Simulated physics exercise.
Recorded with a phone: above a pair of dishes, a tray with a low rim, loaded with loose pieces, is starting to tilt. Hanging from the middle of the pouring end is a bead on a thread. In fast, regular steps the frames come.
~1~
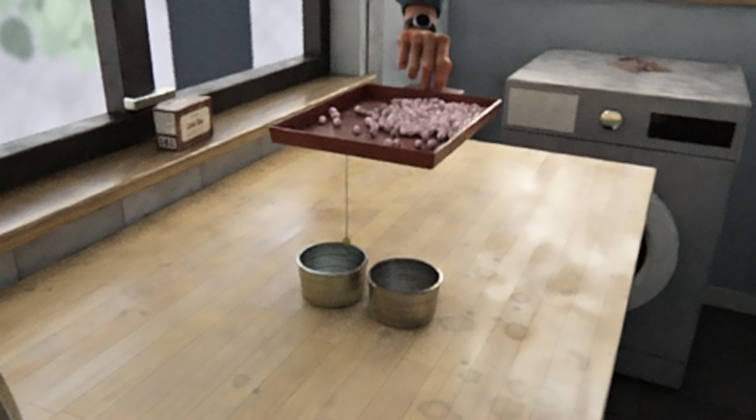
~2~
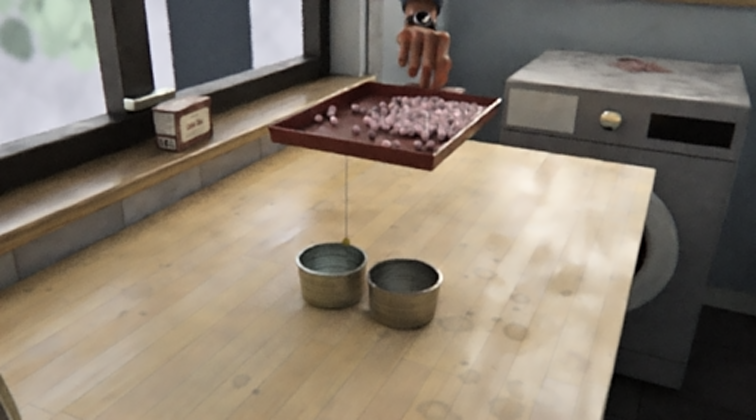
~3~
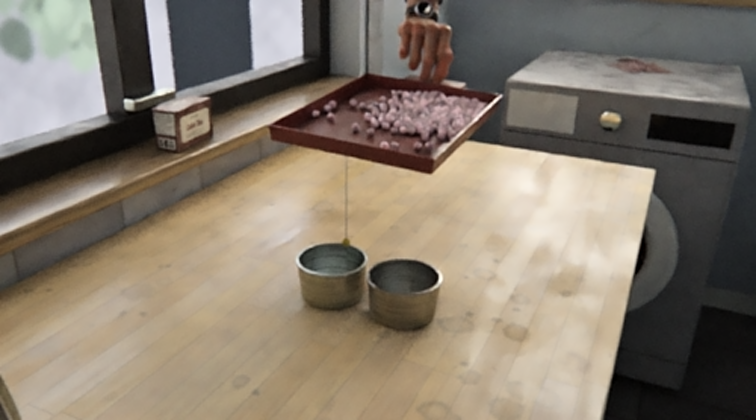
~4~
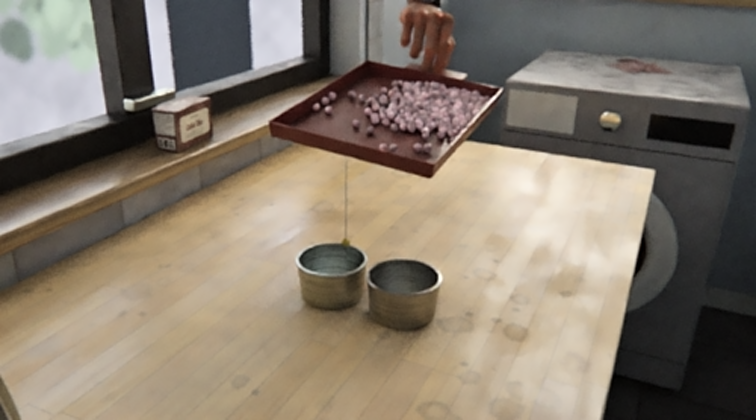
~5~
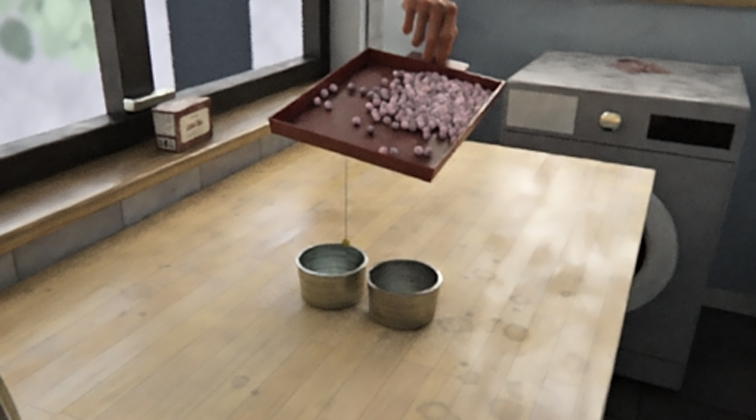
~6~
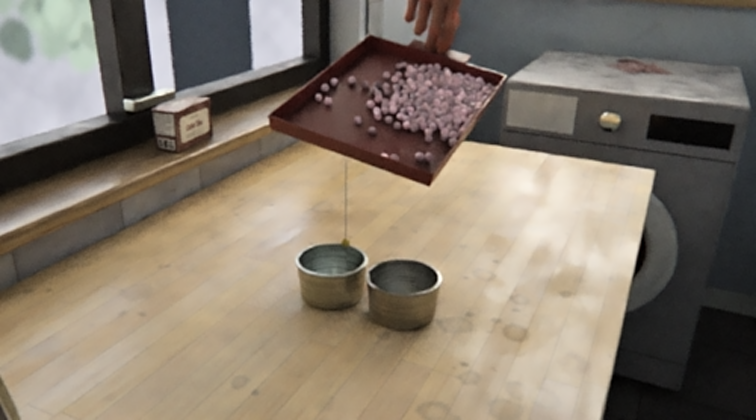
A hand tilts a dark red tray of pink sugar pearls above two small dishes.
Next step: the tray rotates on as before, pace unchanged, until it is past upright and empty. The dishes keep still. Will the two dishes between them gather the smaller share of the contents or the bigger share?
So the dishes get the majority of the load, I reckon.
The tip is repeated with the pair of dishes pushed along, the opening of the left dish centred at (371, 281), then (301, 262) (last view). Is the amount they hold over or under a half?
At place one not up to half; at place two not up to half.
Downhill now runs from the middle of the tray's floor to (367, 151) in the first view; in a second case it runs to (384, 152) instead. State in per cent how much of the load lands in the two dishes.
First heading roughly 30 %, second roughly 60 %.
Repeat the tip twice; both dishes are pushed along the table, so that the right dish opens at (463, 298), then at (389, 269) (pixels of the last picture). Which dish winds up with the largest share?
In the first try it's the one on the left, and in the second it's the one on the right.
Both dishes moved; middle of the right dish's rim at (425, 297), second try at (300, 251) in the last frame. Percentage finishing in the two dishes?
20 %, 0 %.
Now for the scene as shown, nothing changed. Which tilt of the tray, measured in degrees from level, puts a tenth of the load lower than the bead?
Approx. reading: About 70°.
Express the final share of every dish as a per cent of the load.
About 0 % ends in the left dish and about 70 % in the right dish.
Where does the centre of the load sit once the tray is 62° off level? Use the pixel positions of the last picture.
Near (423, 153).
Soon, tray tipped steeply; nearly all on the tray; a stray few in the right dish; a stray few outside both; a stray few in the air.
A while on, tray tipped past a quarter turn; a small part on the tray; about two thirds in the right dish; about a quarter outside both; a small part in the air.
Towards the end, tray tipped past a quarter turn; about two thirds in the right dish; about a third outside both.
Finally, tray tipped past a quarter turn; about two thirds in the right dish; none in the left dish; about a third outside both.
